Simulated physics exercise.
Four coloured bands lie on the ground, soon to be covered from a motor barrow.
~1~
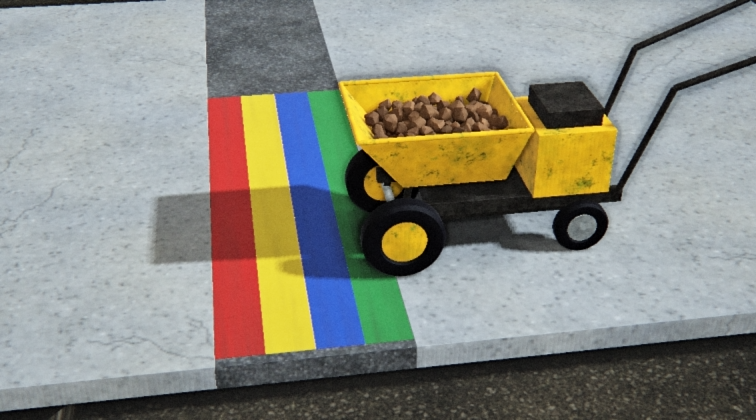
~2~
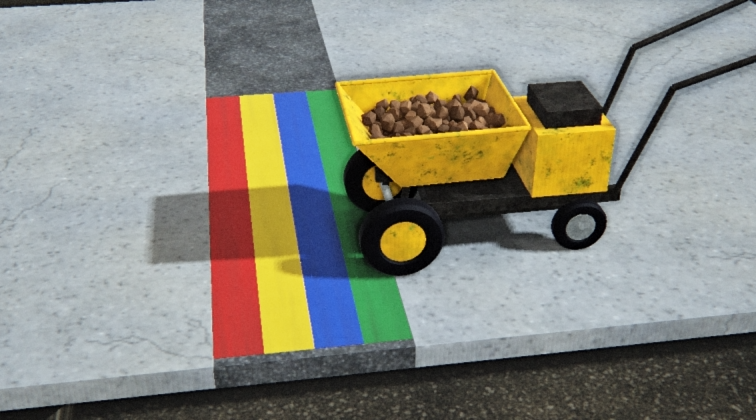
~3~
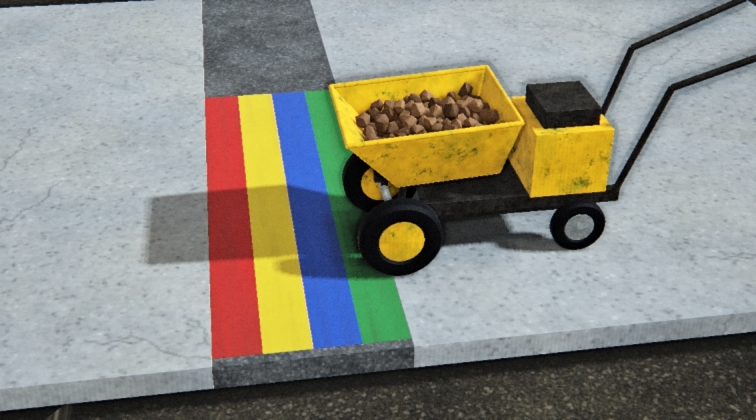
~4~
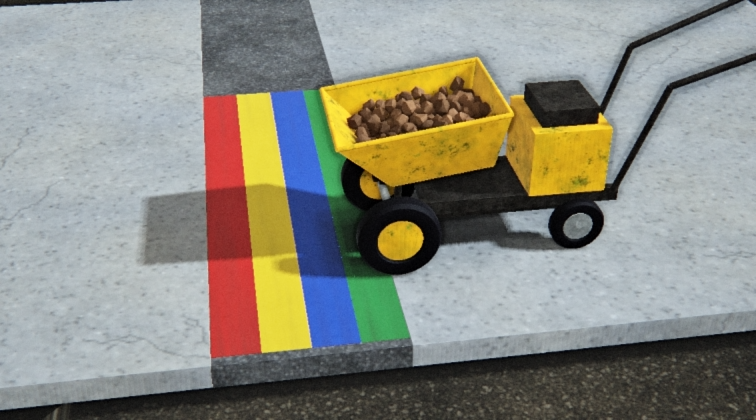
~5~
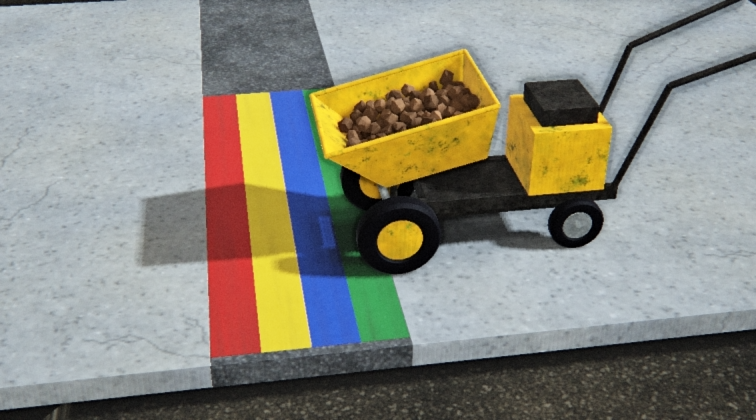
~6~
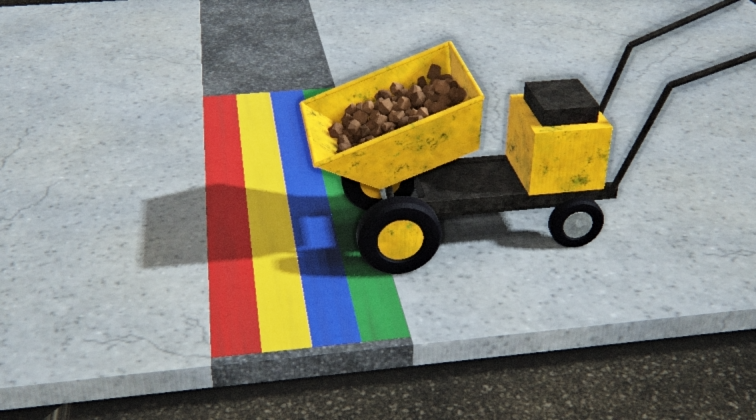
Yellow skip of brown clods on a motor barrow tilting gradually forward to the left beside red, yellow, blue and green stripes.
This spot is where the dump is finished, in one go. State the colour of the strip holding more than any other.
It is red.
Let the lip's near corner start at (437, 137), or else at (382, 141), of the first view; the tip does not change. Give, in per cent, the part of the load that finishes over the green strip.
Roughly 0 and 0 percent respectively.
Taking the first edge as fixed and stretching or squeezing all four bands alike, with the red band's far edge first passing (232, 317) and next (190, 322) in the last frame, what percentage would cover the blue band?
About 0 per cent first, then about 0 per cent.
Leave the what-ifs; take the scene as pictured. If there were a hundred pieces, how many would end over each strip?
In per cent, approximately: Green 0, blue 0, yellow 15, red 40.
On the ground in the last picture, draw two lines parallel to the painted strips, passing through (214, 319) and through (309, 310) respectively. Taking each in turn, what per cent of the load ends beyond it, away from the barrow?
Close to 30 per cent, then close to 80 per cent.
Shortly afterwards, skip tipped steeply; the whole lot in the skip.
Next, skip tipped right over; near two thirds in the skip; a little over the yellow strip; near a quarter over the red strip; only a few off the paint.
Some moments later, skip tipped right over; near a quarter in the skip; a little over the yellow strip; near a third over the red strip; near a quarter off the paint.
In the end, skip tipped right over; near a quarter in the skip; none at all over the green strip; none at all over the blue strip; a little over the yellow strip; near a third over the red strip; near a third off the paint.
